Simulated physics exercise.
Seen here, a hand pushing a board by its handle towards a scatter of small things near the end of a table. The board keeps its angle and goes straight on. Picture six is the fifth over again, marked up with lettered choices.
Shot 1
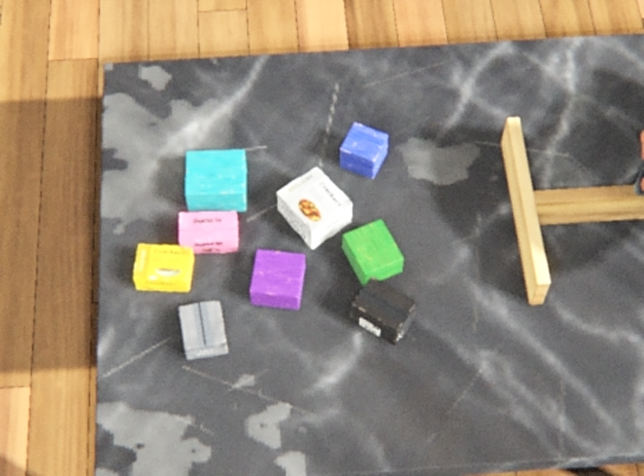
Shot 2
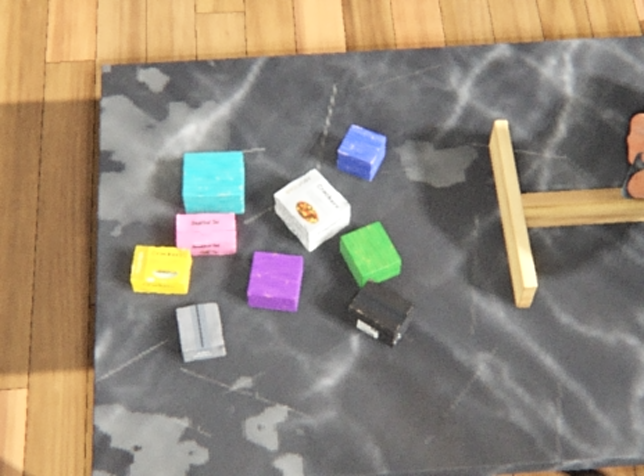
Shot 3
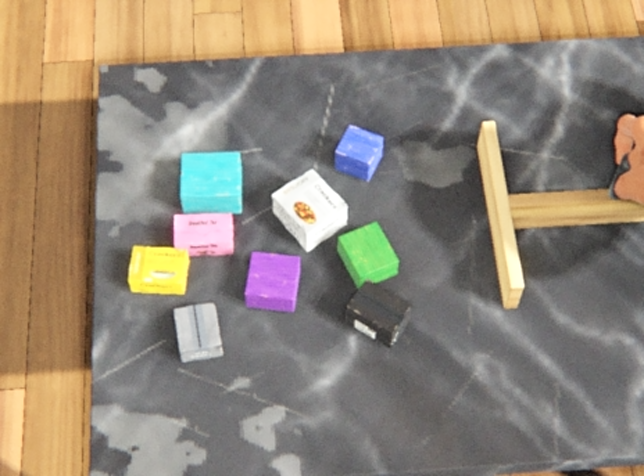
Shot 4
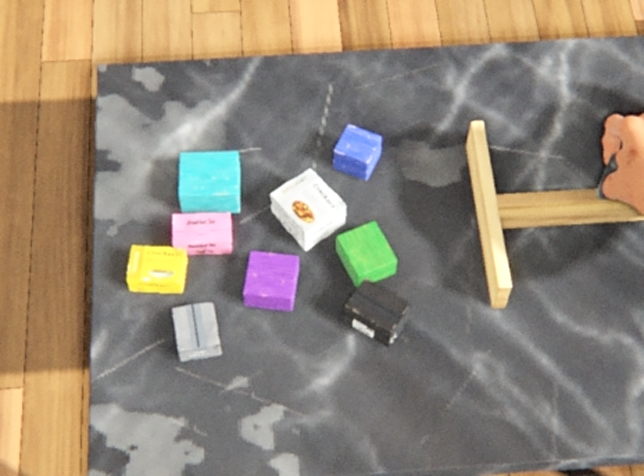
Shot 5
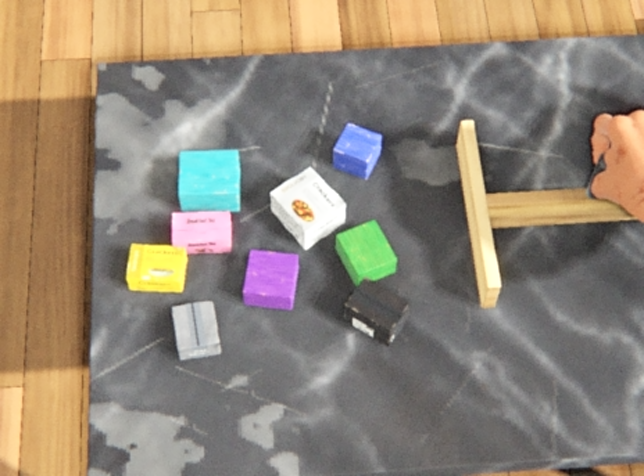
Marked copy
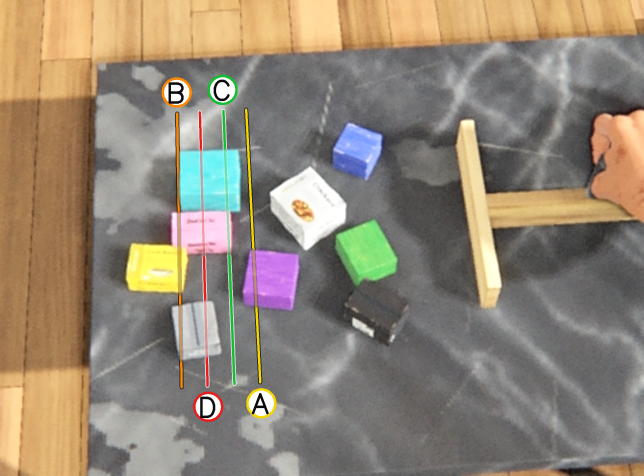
A hand slid a wooden T-shaped pusher slowly left across a dark marbled table, closing some of the gap to a scatter of small colourful boxes and blocks, which stayed where they were, untouched.
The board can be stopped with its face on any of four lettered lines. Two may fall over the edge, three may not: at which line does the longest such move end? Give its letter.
The farthest such stop is B.
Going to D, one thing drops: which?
The yellow box goes over.
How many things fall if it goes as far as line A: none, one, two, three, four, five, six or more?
By then, none.
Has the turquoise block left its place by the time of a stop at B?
By then, yes.
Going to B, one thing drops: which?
It is the yellow box.
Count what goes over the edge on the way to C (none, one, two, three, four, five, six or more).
In all, none.
On the copy, A at (253, 237); B at (179, 242); C at (229, 239); D at (203, 240).
On B. First, board (373, 207); black box (361, 321); blue block (338, 155).
Then, board (266, 213); yellow box (143, 270); turquoise block (178, 183).
Finally, board (181, 218); yellow box over the edge; turquoise block (95, 186); one fallen.
By contrast, A is within the limit but short; C is within the limit but short; D is within the limit but short.
